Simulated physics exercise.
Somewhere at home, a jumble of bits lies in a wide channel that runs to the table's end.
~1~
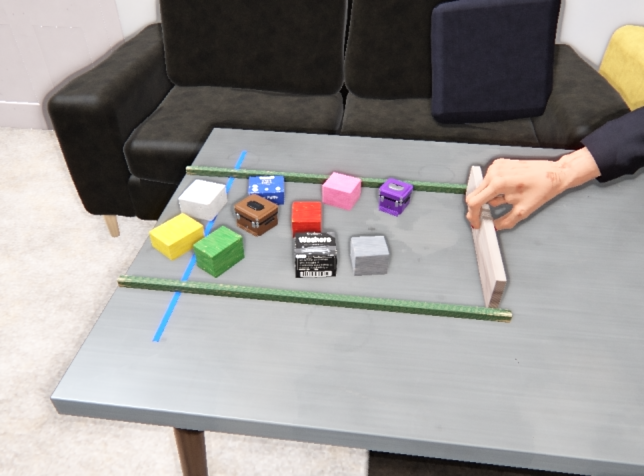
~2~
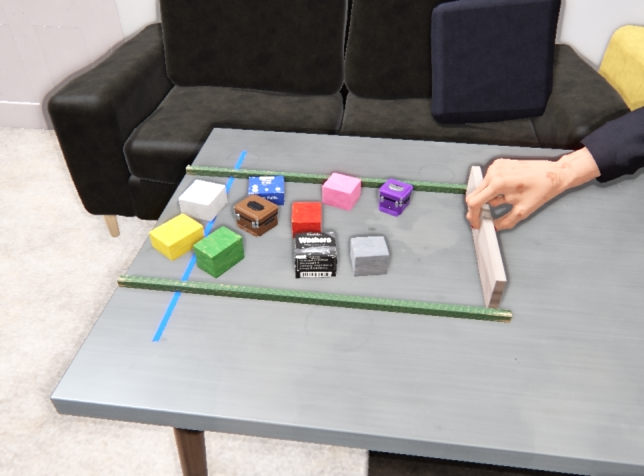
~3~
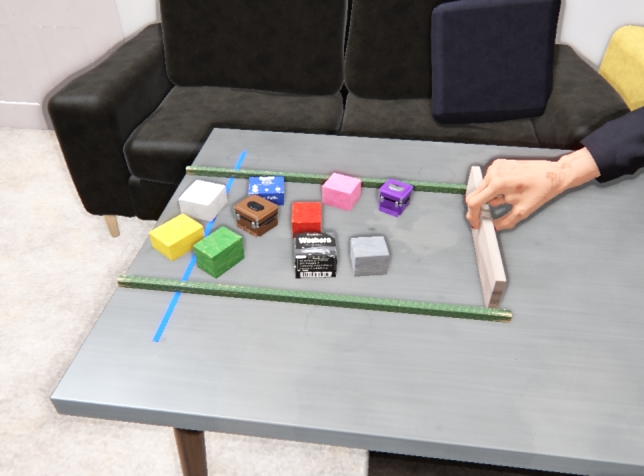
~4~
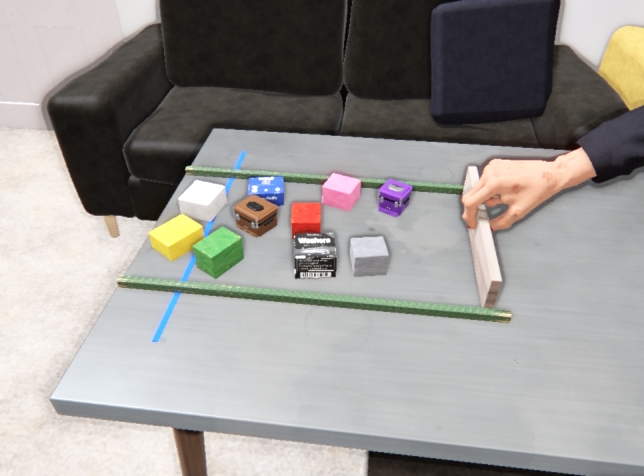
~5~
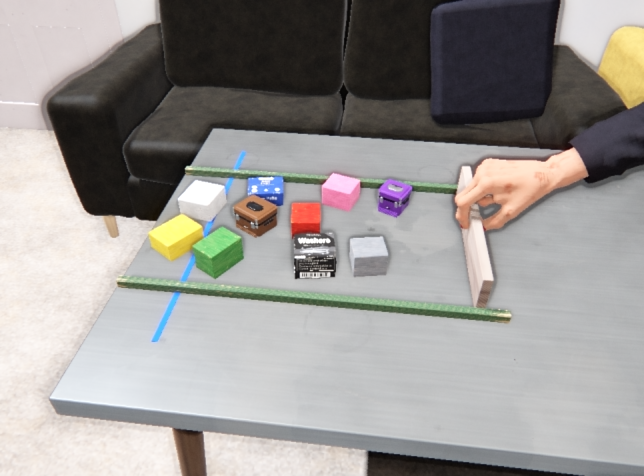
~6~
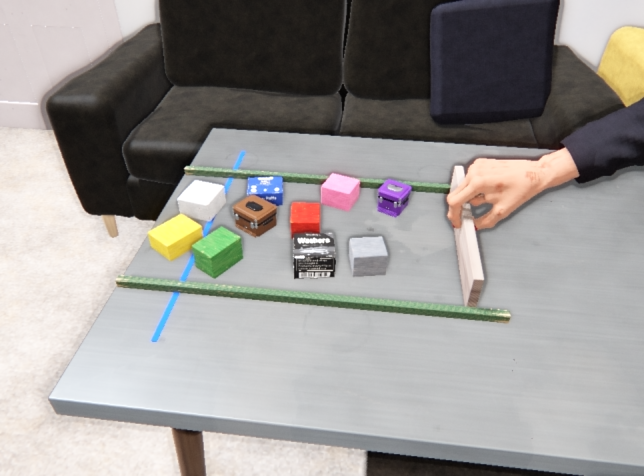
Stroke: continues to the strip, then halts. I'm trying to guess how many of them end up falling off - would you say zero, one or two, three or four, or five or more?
Drops: A trio or a quartet.
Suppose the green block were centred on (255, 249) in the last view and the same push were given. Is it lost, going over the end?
Here the green block goes off.
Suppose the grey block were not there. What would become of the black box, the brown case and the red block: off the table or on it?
In that case the black box stays where it is, the brown case stays where it is, the red block stays where it is.
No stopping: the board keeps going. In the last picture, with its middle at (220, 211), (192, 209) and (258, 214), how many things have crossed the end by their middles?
First 4, then 7, then 0.
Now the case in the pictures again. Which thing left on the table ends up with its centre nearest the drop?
Looks like the black box to me.
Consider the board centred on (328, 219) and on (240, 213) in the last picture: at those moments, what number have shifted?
The first number is 5, the next one 10.
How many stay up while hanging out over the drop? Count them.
I'd say 3 of them.
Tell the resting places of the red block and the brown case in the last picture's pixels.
Look around (197, 212) for the first and around (159, 218) for the second.
Early on, none off yet; yellow block at rest near (176, 237); white block at rest near (202, 201); green block at rest near (218, 252).
A while later, none off yet; yellow block moving near (170, 236); white block travelled a little near (184, 202); green block travelled about its own width near (183, 255).
Finally, the number that fall off is three or four; lost, blue box, green block, white block and yellow block.
